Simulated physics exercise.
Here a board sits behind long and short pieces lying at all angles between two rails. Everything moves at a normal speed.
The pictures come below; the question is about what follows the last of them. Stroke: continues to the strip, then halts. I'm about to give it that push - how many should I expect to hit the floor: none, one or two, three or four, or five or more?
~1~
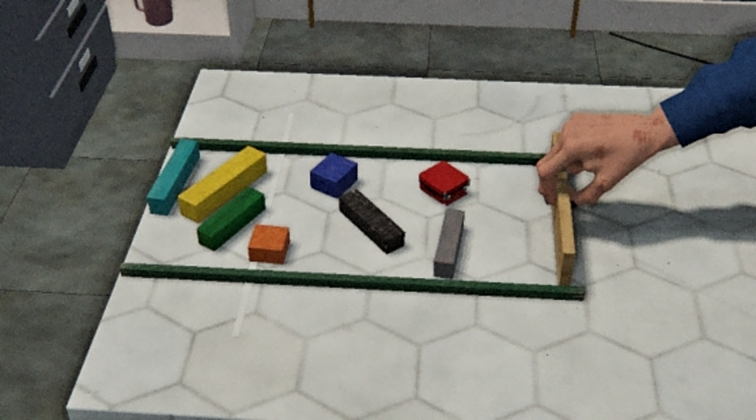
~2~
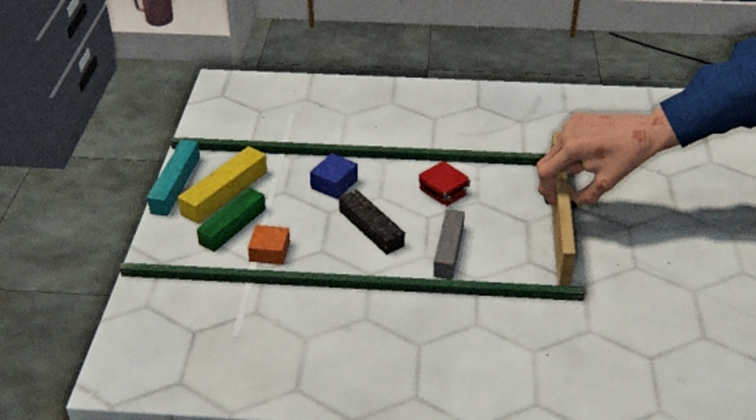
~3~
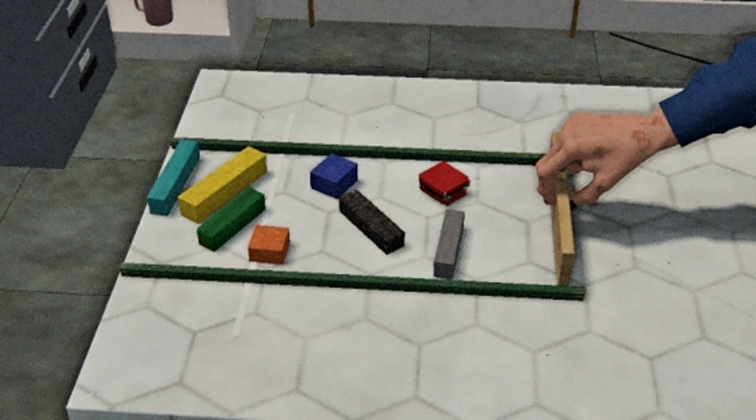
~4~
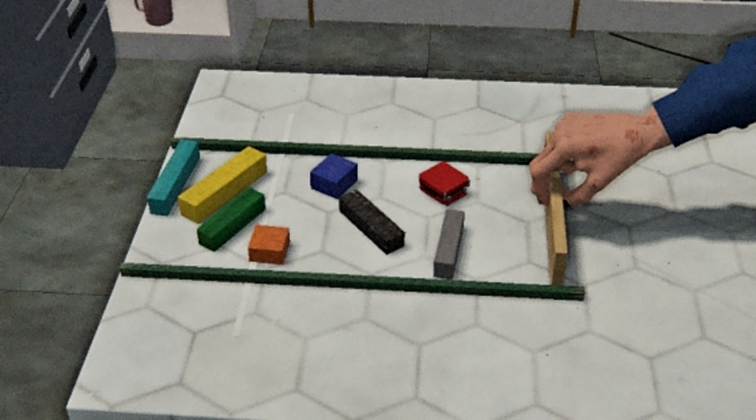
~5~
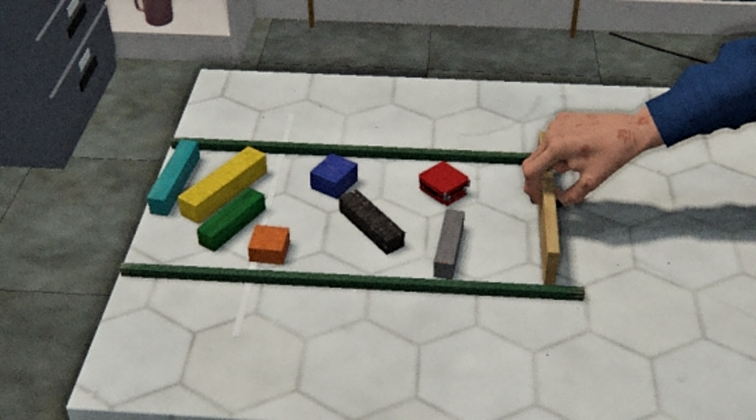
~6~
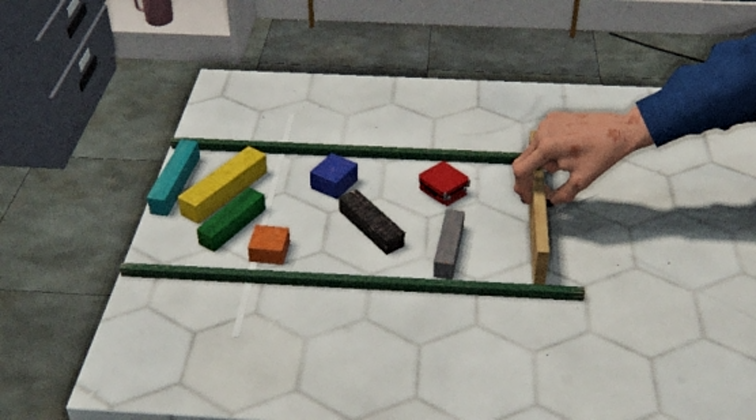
Expect none.
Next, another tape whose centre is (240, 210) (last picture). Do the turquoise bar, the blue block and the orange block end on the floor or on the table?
One by one: The turquoise bar topples, the blue block holds its spot, the orange block holds its spot.
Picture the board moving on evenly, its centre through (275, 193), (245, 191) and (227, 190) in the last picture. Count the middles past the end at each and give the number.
In that order 0, 1 and 2.
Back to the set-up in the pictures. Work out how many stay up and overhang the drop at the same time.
The count is 0.
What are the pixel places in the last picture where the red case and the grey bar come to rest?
First (259, 167), then (250, 234).
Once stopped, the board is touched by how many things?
2 end up touching it.
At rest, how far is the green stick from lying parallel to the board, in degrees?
Near 10 degrees.
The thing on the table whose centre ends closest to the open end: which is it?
Turquoise bar.
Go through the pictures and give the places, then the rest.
Turquoise bar (174, 176); yellow bar (224, 184); green stick (232, 218); board (561, 206); tape (267, 211), in the first frame.
Yellow bar (224, 184); orange block (269, 245), in the second frame.
Green stick (232, 219); board (560, 206), in the third frame.
Turquoise bar (175, 177); blue block (334, 176), in the fourth frame.
Yellow bar (224, 184); grey bar (449, 244), in the fifth frame.
Turquoise bar (175, 177); yellow bar (224, 184); green stick (232, 219); board (537, 205); tape (267, 211), in the sixth frame.
Soon after, none off yet; turquoise bar at rest near (175, 177); yellow bar at rest near (224, 184); green stick at rest near (232, 219).
At rest, the number that fall off is zero.
